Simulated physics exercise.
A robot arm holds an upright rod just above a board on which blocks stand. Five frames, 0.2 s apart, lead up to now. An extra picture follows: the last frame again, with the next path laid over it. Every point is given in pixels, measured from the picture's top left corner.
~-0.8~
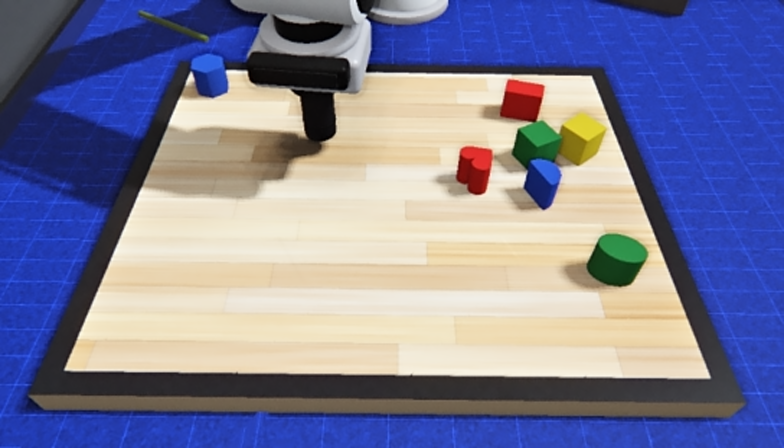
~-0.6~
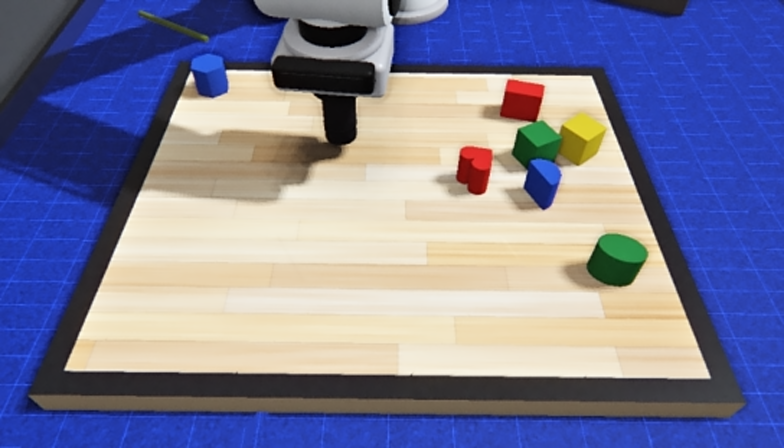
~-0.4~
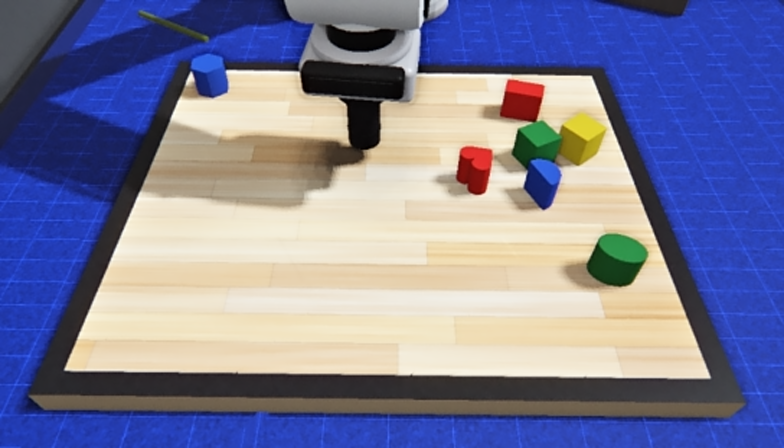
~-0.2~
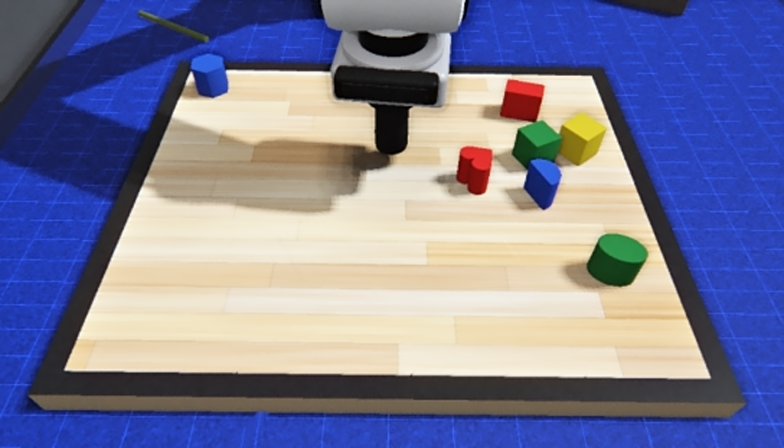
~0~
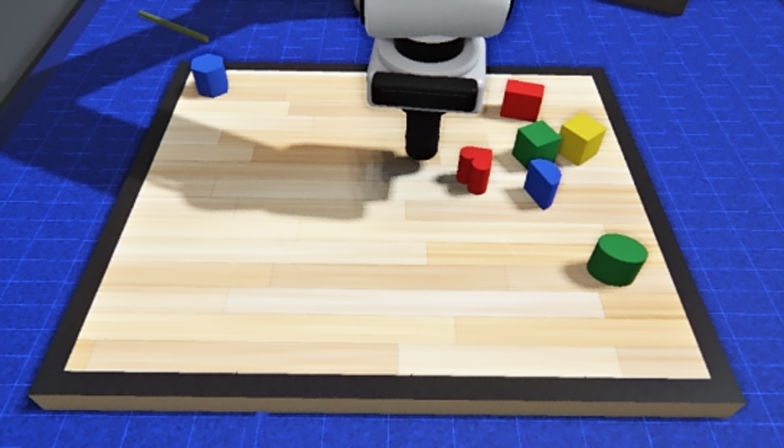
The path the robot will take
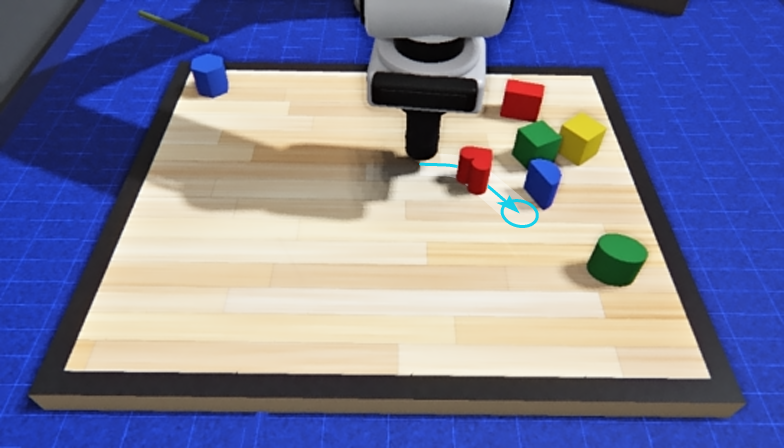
A robot arm moving its upright black rod steadily rightward above a wooden board, while the scattered coloured blocks stay still.
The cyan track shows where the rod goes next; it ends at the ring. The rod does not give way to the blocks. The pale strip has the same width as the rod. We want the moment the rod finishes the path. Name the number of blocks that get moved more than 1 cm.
That push would leave one block displaced by more than about 1 cm.
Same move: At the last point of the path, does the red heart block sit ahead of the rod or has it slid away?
The rod will still be pushing it.
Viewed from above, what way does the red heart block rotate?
Viewed from above, clockwise.
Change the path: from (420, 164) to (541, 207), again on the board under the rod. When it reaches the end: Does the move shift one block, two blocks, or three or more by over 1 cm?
2 blocks.
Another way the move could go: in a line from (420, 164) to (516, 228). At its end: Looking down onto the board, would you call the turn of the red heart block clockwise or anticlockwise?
It spins anti-clockwise.
The line goes from (420, 164) via (460, 167) and (490, 188), ending at (520, 213).
On the path given first. One third of the way, rod at (463, 154); red heart block at (491, 161), turned 15° clockwise.
Two thirds of the way, rod at (493, 175); red heart block at (522, 185), turned 25° clockwise.
At the end, rod at (523, 200); red heart block at (553, 213), turned 30° clockwise; blue D-shaped block unmoved.
